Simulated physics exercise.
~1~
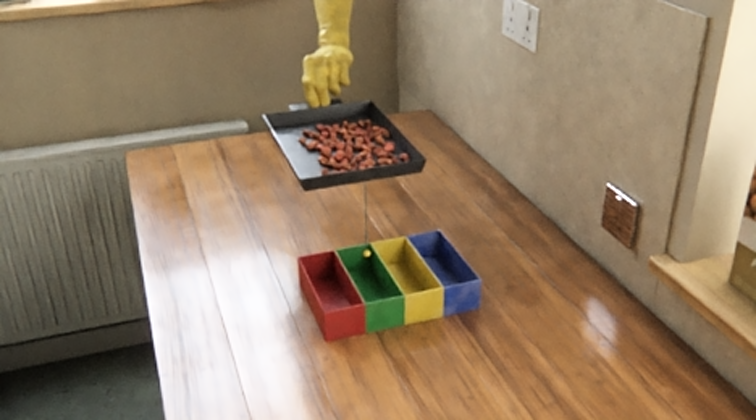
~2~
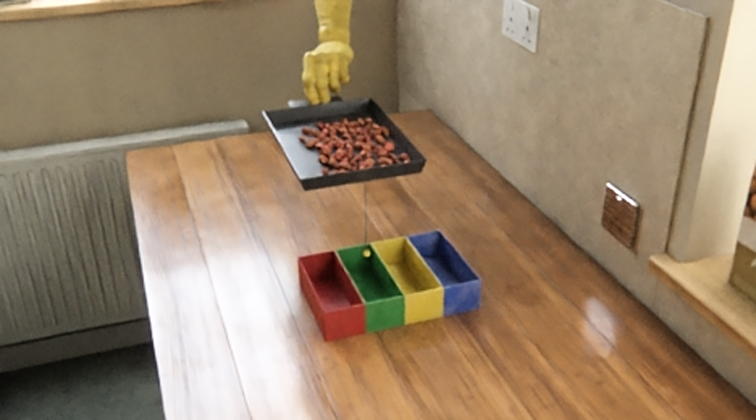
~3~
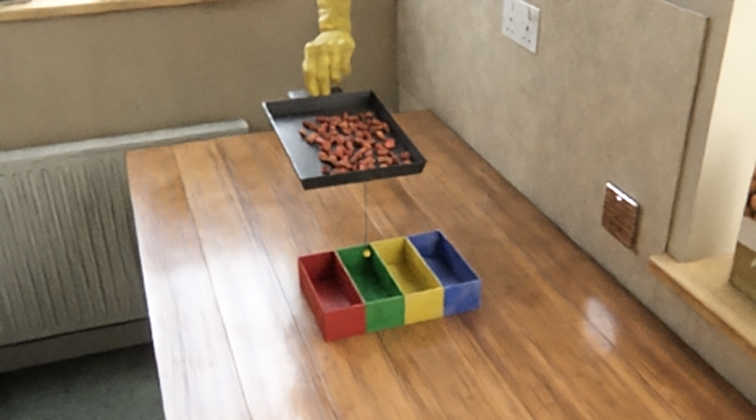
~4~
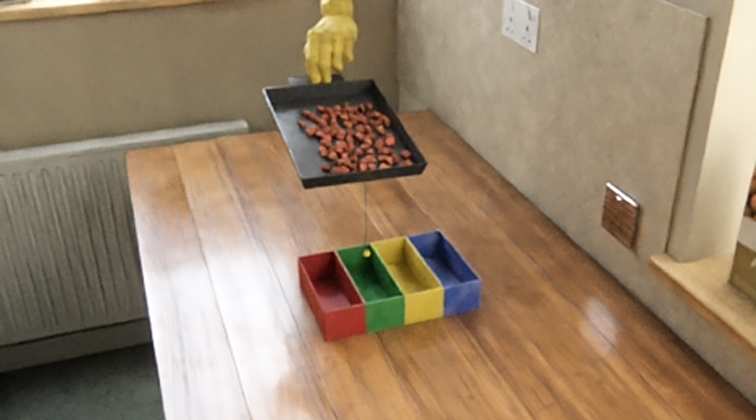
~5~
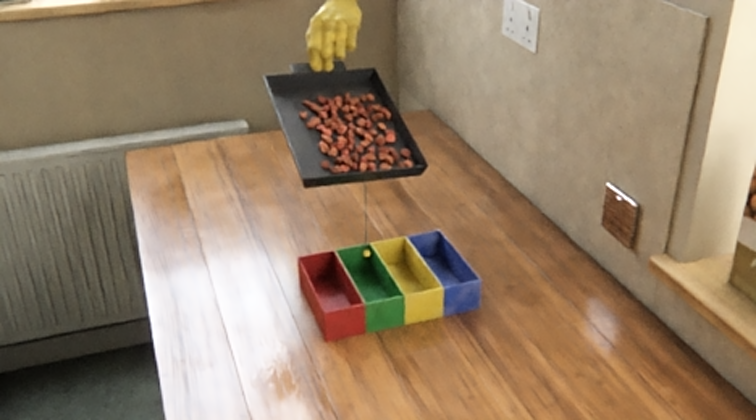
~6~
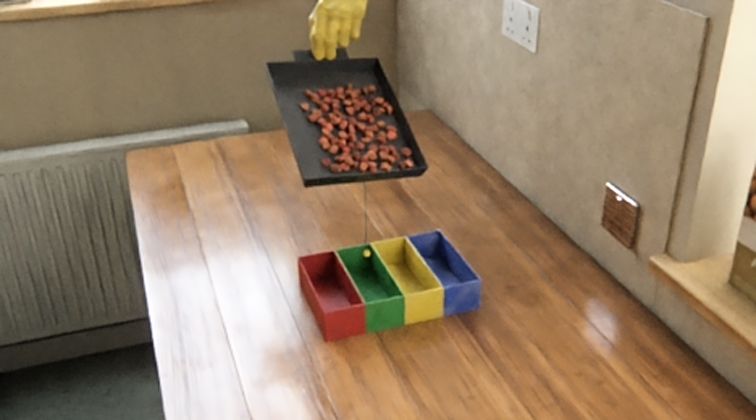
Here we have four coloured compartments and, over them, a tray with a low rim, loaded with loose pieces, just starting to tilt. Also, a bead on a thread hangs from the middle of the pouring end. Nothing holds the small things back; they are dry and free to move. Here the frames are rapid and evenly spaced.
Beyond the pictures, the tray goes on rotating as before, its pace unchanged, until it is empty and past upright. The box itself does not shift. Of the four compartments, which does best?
The yellow one does best.
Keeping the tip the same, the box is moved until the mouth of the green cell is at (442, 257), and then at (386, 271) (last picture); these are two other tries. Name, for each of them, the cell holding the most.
For the first spot the answer is that red cell, and for the second spot it is yellow.
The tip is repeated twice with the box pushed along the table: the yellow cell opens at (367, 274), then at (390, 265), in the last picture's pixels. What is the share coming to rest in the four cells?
You'd see roughly 70 per cent first and roughly 100 per cent second.
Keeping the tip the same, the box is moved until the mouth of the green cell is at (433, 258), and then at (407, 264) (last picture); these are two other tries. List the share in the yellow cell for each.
0% for the first placement, 20% for the second.
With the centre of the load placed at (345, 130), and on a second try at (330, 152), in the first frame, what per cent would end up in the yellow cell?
Estimates in order: 40 percent, 40 percent.
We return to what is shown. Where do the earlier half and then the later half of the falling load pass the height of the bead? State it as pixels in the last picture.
Near (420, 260) to start, and near (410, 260) afterwards.
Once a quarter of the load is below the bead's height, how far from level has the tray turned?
It sits at roughly 95°.
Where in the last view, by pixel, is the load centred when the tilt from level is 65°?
The load's middle is around (389, 157).
Shortly afterwards, tray tipped steeply; the whole lot on the tray.
Next, tray tipped past a quarter turn; near half on the tray; near a quarter in the yellow cell; a little in the blue cell; a little in the green cell; only a few in the red cell; a little falling or outside the box.
Some moments later, tray tipped past a quarter turn; near half in the yellow cell; near a quarter in the green cell; near a quarter in the blue cell; a little in the red cell; only a few falling or outside the box.
In the end, tray tipped past a quarter turn; near half in the yellow cell; near a quarter in the green cell; near a quarter in the blue cell; a little in the red cell; only a few outside the box.
